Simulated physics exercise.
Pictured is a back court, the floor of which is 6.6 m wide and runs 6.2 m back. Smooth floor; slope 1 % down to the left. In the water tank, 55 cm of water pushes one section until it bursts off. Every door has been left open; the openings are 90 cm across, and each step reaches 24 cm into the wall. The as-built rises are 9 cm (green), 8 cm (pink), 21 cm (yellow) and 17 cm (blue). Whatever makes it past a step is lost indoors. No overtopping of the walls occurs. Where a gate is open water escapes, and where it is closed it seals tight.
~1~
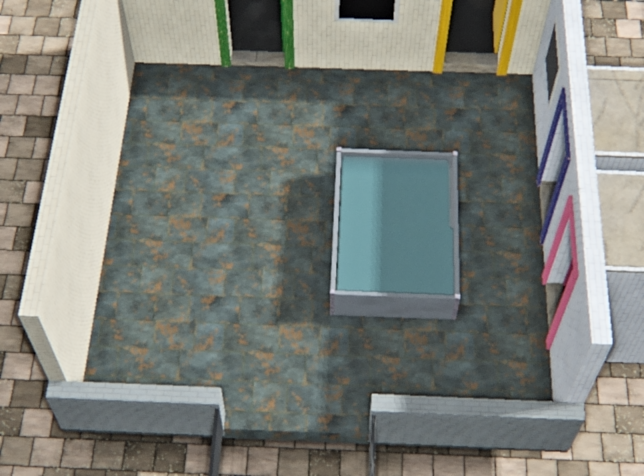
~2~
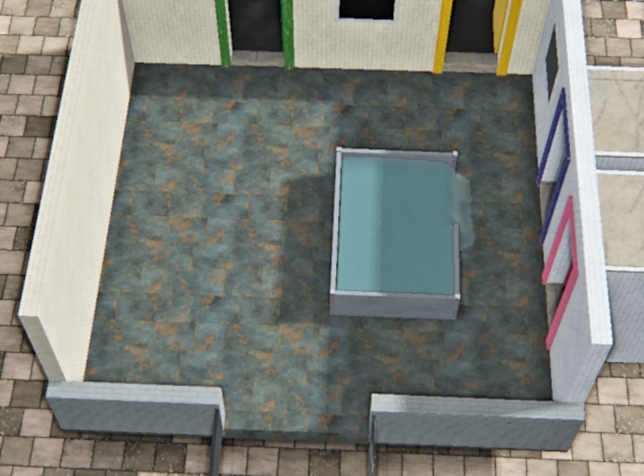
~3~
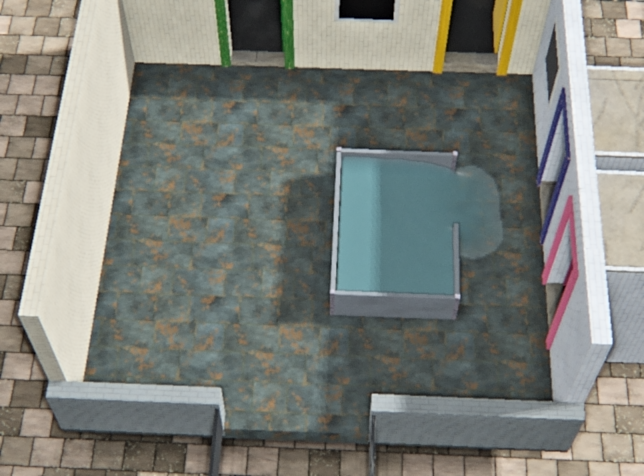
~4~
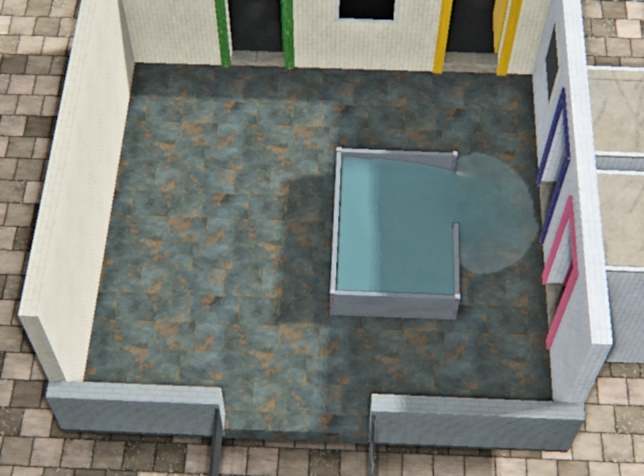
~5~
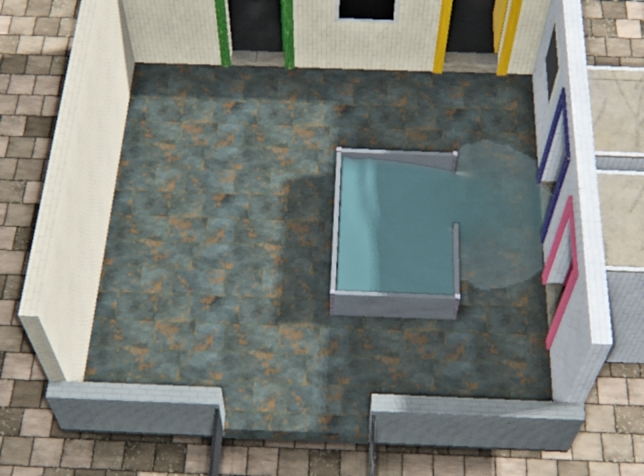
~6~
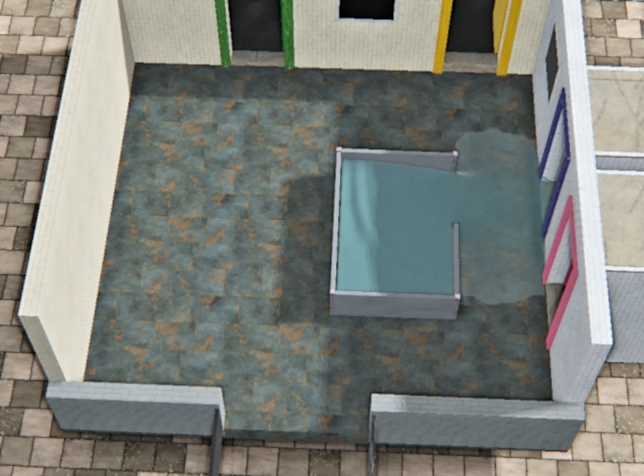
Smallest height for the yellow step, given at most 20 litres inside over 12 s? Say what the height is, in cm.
About 16 cm.
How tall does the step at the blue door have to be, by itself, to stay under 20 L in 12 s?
At the blue door you'd want roughly 32 cm.
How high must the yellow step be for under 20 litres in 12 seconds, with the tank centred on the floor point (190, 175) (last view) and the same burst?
You'd need some 12.5 cm.
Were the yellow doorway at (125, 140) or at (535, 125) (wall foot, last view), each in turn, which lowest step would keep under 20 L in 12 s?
Minimums: About 7.0 cm and 11.0 cm.
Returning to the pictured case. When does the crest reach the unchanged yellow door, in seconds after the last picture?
Approximately 1.8 s.
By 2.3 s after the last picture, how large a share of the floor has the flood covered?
About 30 per cent.
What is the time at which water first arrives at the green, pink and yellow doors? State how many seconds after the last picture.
Green = 2.6 s, pink = 0.2 s, yellow = 1.1 s.
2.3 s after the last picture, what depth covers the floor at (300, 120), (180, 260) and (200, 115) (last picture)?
I'd read roughly 0, 0 and 0 cm there.
Then, 0.7 s after the last picture water covers 10 % of the floor, deepest (36 cm) near (534, 205); it has not reached the yellow door.
Then, 2.3 s after the last picture water covers 30 % of the floor, deepest (27 cm) near (526, 77); 20 cm at the yellow door, 2 litres in over its 21 cm step.
Then, 11.3 s after the last picture water covers 95 % of the floor, deepest (11 cm) near (80, 406); 6 cm at the yellow door, 4 litres in over its 21 cm step.
At the yellow door as built, the water peaked near 21 cm, 1.9 s after the last picture.
With a step of 13.5 cm, 40 litres would have come in within the 12 s; with 18 cm, 11 litres. So under 20 litres takes about 16 cm.
